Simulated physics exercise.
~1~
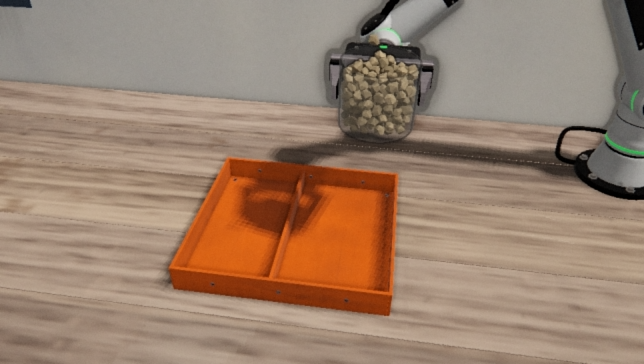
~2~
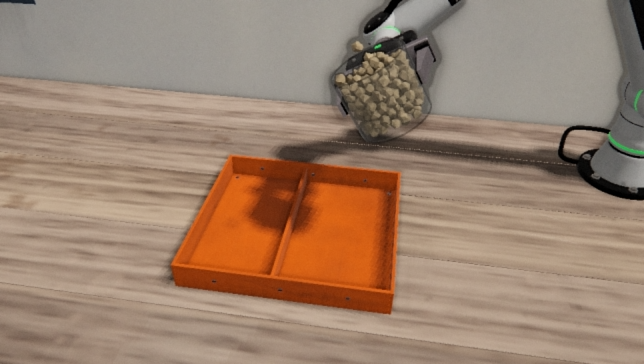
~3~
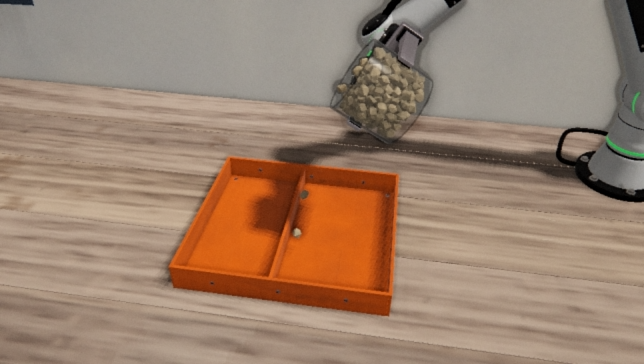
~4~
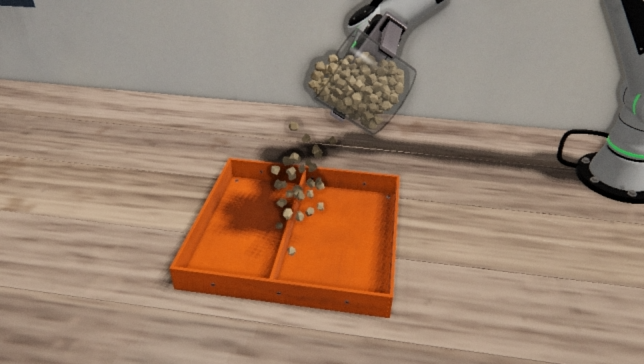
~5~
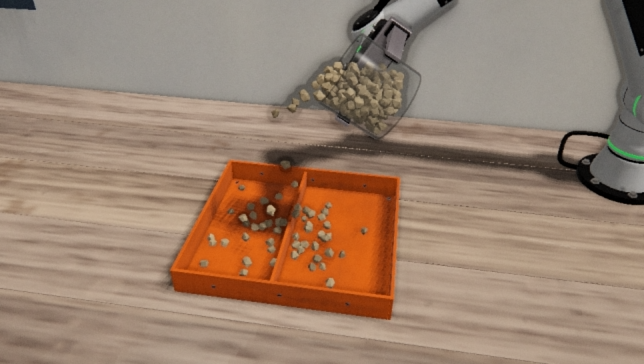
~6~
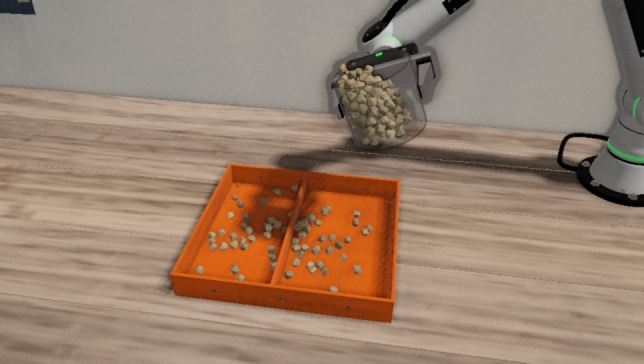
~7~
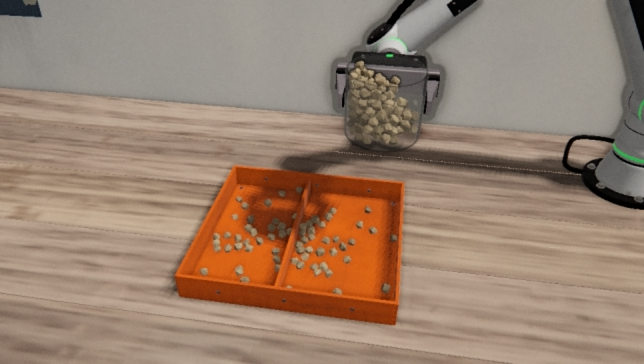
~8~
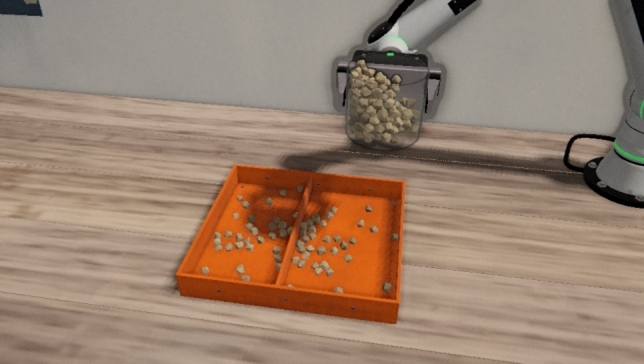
Robot arm tipping a clear beaker of pebbles, scattering some across both parts of an orange tray, then righting it still well filled.
